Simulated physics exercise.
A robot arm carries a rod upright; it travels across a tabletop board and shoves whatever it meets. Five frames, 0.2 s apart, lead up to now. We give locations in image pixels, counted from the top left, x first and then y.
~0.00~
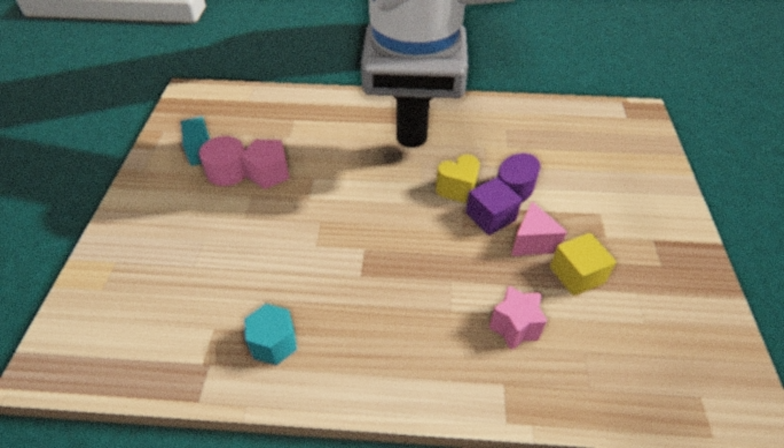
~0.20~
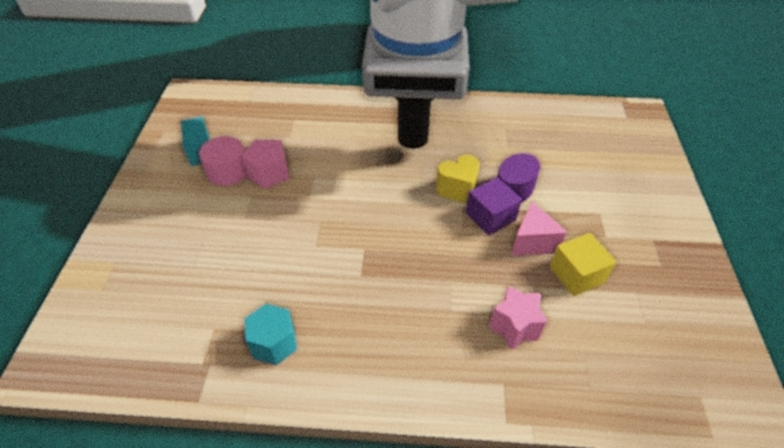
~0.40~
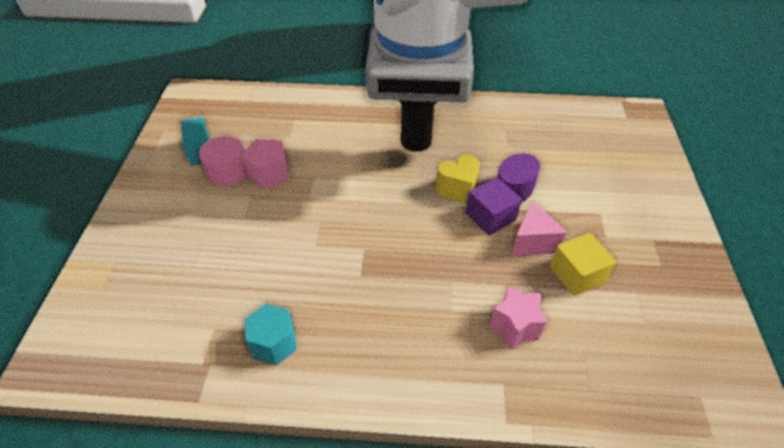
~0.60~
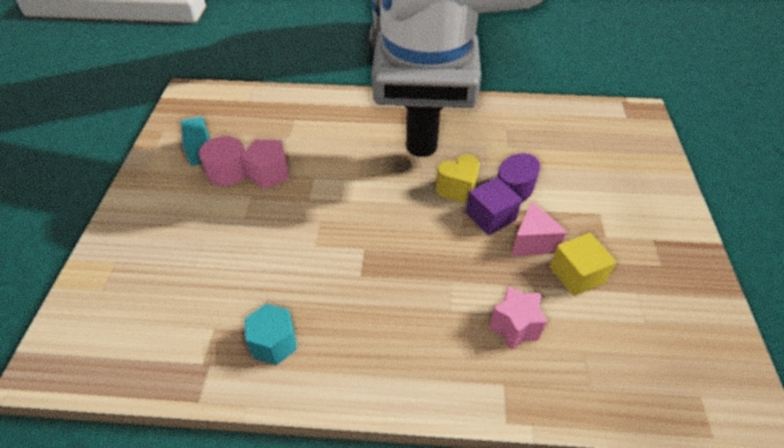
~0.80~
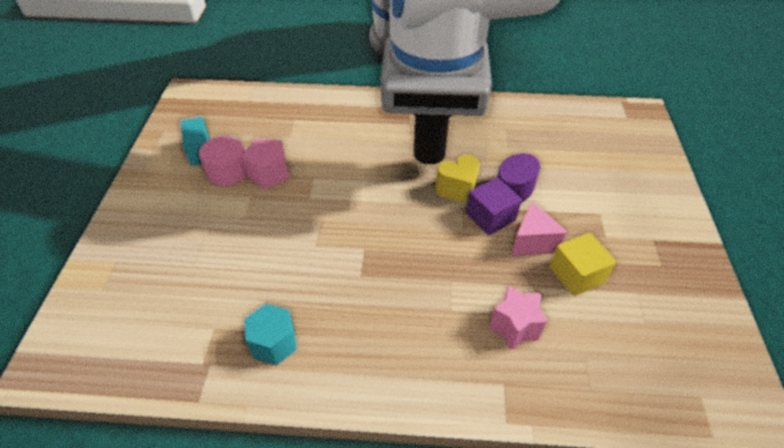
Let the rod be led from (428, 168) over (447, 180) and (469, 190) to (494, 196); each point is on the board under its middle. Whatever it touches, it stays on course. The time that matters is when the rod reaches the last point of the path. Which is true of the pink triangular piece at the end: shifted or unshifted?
The pink triangular piece is moved.
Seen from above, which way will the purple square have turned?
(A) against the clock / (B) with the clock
A: Against the clock.
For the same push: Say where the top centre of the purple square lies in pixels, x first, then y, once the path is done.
Close to (521, 224).
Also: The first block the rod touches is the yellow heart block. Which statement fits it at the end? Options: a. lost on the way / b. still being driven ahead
Letter a.
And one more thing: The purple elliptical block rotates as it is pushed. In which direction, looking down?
Viewed from the top, it goes anticlockwise.
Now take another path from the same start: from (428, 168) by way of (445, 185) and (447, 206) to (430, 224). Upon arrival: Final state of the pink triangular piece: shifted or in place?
That block gets shifted.
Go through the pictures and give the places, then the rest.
In the first picture, tip of the rod at (412, 138), middles of tops, yellow heart block at (461, 168), purple square at (496, 195), purple elliptical block at (520, 167), pink triangular piece at (539, 222).
In the second picture, rod at (413, 139), nothing pushed.
In the third picture, rod at (416, 142), nothing pushed.
In the fourth picture, rod at (422, 147), nothing pushed.
In the fifth picture, rod at (429, 154), yellow heart block at (461, 168), purple square at (496, 195), purple elliptical block at (520, 167), pink triangular piece at (539, 222).
On the path given first. Halfway along, rod at (460, 172); yellow heart block at (477, 184); purple square at (508, 206), turned 20° anticlockwise.
At the end, rod at (497, 182); yellow heart block at (491, 196), turned 45° clockwise; purple square at (521, 224), turned 35° anticlockwise; purple elliptical block at (534, 167), turned 20° anticlockwise; pink triangular piece at (557, 232).
